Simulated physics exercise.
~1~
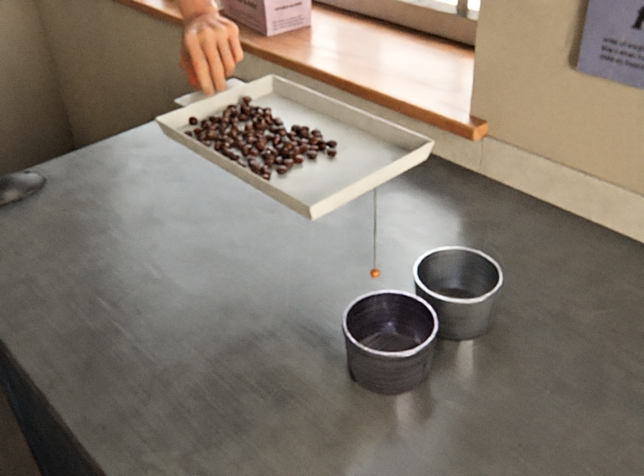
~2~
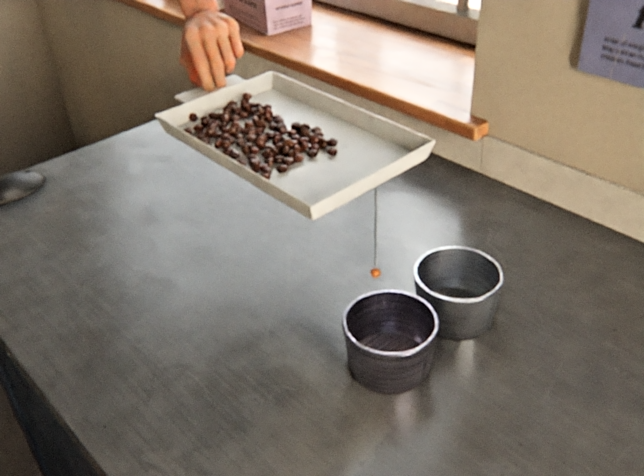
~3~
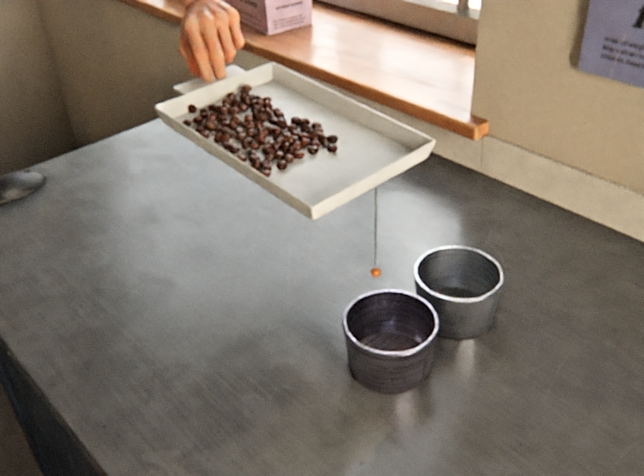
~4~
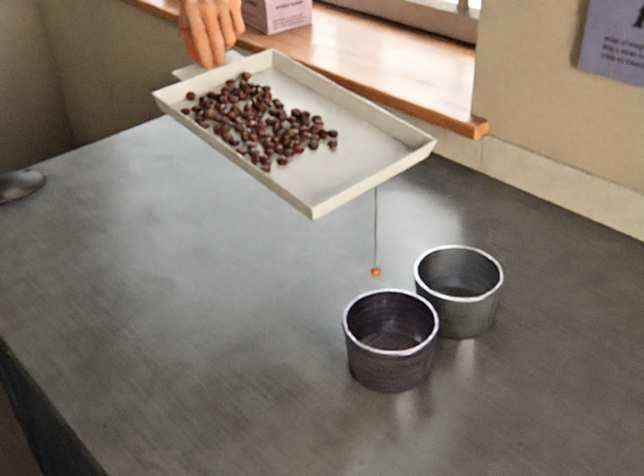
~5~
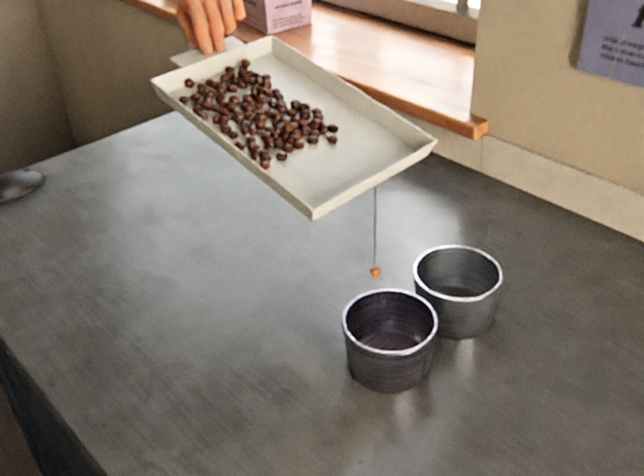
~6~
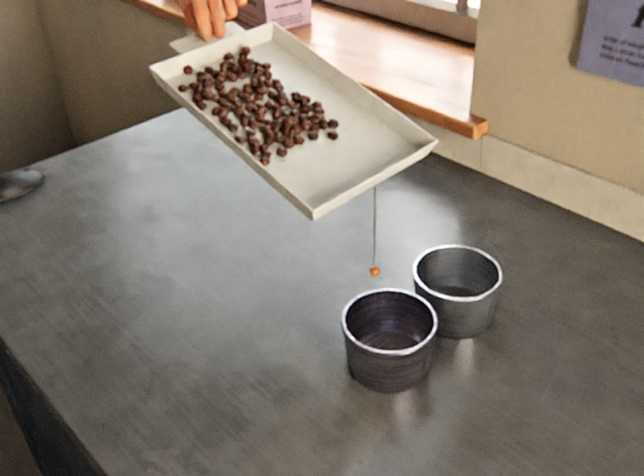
A hand slowly raises the back of a tray of dark brown pieces above two dishes.
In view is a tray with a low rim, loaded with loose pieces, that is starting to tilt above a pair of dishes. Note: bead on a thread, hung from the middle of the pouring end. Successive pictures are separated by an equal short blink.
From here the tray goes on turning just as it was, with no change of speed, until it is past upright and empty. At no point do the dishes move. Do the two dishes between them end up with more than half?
Yes, the greater share ends up in the dishes.
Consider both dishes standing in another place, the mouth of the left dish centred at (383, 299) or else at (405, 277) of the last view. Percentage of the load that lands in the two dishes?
50 per cent the first time, 20 per cent the second time.
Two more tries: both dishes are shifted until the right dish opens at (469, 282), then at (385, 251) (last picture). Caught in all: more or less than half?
Well, in excess of half at the first spot and not up to half at the second.
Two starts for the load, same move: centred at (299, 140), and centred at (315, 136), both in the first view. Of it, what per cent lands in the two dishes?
You'd see roughly 70 per cent first and roughly 80 per cent second.
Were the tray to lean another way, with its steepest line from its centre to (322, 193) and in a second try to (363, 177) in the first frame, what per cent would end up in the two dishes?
Respectively close to 40 and 90 in a hundred.
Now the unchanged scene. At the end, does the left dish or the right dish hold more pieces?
Winning side: Left of the pair.
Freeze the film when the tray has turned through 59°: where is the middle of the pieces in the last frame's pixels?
The load is centred near (352, 187).
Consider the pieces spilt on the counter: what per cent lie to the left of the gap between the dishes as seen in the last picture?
I'd put it at close to 80 per cent.
Shortly afterwards, tray tipped steeply; the bulk on the tray; a little in the air.
Next, tray tipped right over; near half on the tray; near a quarter in the left dish; a little outside both; a little in the air.
Some moments later, tray tipped past a quarter turn; near two thirds in the left dish; a little in the right dish; near a third outside both.
In the end, tray tipped past a quarter turn; near two thirds in the left dish; a little in the right dish; near a third outside both.
